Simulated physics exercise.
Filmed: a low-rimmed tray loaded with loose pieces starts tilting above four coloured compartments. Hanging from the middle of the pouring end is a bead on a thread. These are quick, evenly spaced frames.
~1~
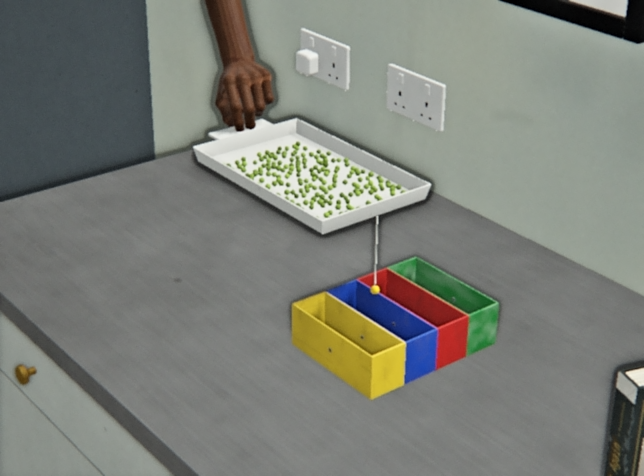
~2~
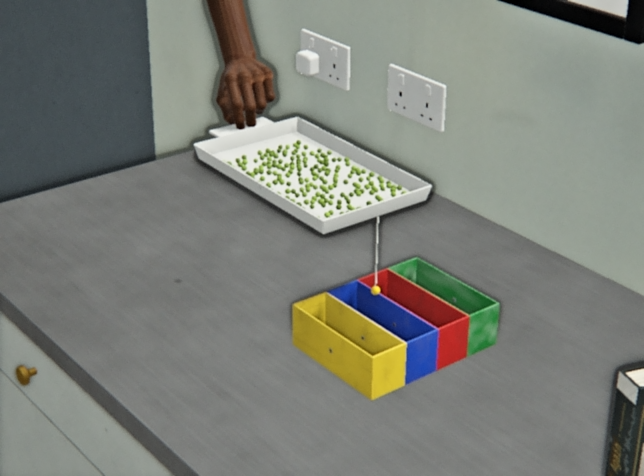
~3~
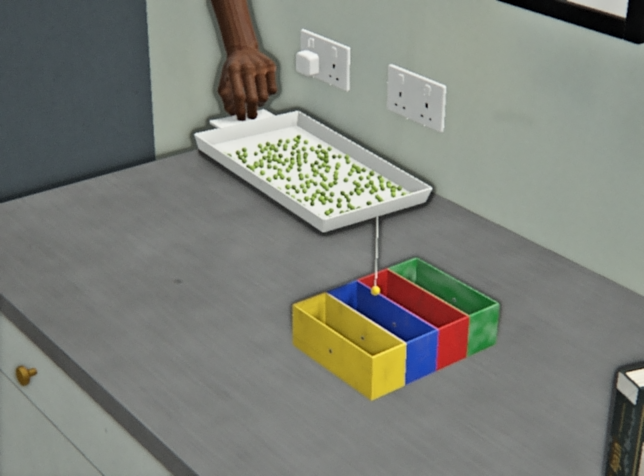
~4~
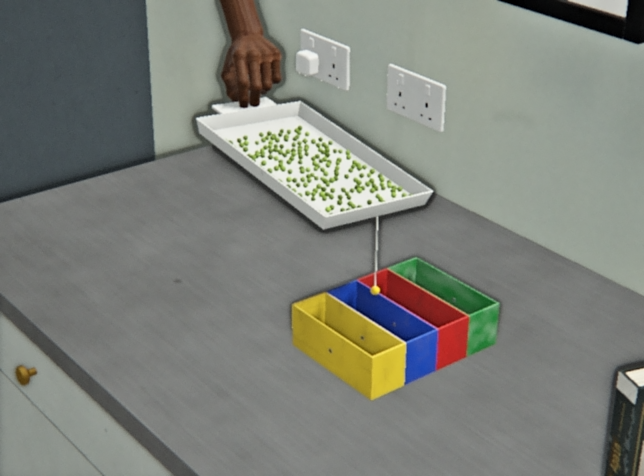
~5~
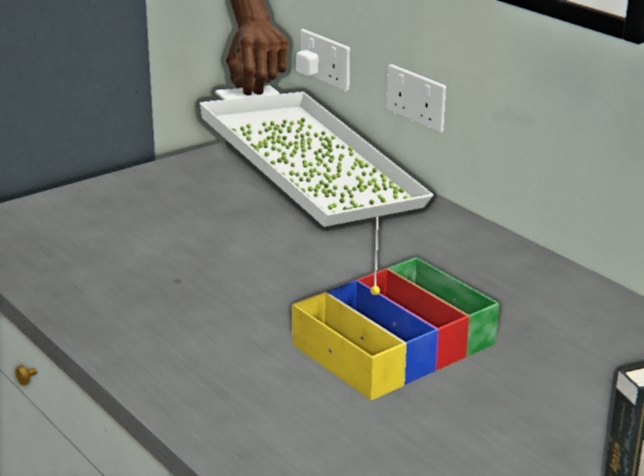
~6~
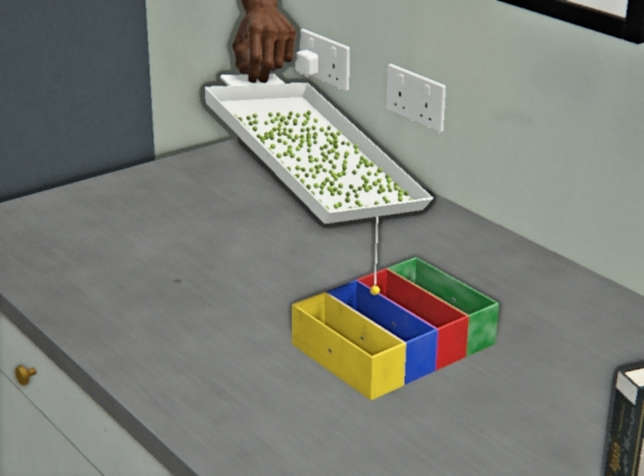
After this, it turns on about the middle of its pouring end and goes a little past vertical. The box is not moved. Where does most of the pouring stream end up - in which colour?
In the green one.
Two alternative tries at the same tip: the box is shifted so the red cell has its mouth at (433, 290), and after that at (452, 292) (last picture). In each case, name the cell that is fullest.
The red one; the red one.
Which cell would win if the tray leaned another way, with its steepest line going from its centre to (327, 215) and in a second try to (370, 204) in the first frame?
The first try: Yellow. The second: The red cell.
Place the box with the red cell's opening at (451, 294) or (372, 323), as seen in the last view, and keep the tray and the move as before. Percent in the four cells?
100 % for the first, 0 % for the second.
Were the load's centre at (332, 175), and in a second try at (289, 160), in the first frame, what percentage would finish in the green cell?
You'd see roughly 70 per cent first and roughly 70 per cent second.
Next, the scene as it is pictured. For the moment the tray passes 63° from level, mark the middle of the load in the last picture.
Its middle sits at about pixel (404, 200).
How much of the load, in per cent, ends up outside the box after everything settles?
Roughly 0 in a hundred.
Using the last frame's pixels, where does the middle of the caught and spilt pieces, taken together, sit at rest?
I'd put the middle somewhere around (439, 323).
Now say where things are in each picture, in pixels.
In the first picture, corners of the pouring end at (323, 218) and (425, 184), level; middle of the load at (314, 179), dried peas; bead on its thread at (375, 290); yellow cell at (388, 367); blue cell at (420, 352); red cell at (452, 339); green cell at (482, 325).
In the second picture, corners of the pouring end at (324, 218) and (426, 185), level; middle of the load at (315, 179).
In the third picture, corners of the pouring end at (325, 217) and (427, 187), tipped barely, lowest at the right corner; middle of the load at (315, 175).
In the fourth picture, corners of the pouring end at (326, 214) and (427, 190), tipped a little, lowest at the right corner; middle of the load at (316, 169).
In the fifth picture, corners of the pouring end at (328, 212) and (428, 193), tipped a little, lowest at the right corner; middle of the load at (319, 164).
In the sixth picture, corners of the pouring end at (330, 209) and (428, 196), tipped clearly, lowest at the right corner; middle of the load at (324, 160), nearly all on the move; yellow cell at (388, 367); blue cell at (420, 353); red cell at (452, 339); green cell at (482, 326).
Soon, tray tipped steeply; most on the tray; a stray few in the green cell; a small part falling or outside the box.
A while on, tray tipped past a quarter turn; a small part on the tray; about two thirds in the green cell; about a quarter in the red cell; a small part falling or outside the box.
Towards the end, tray tipped past a quarter turn; about two thirds in the green cell; about a quarter in the red cell; a stray few falling or outside the box.
Finally, tray tipped past a quarter turn; about two thirds in the green cell; about a quarter in the red cell; none in the yellow cell; none in the blue cell; a stray few outside the box.
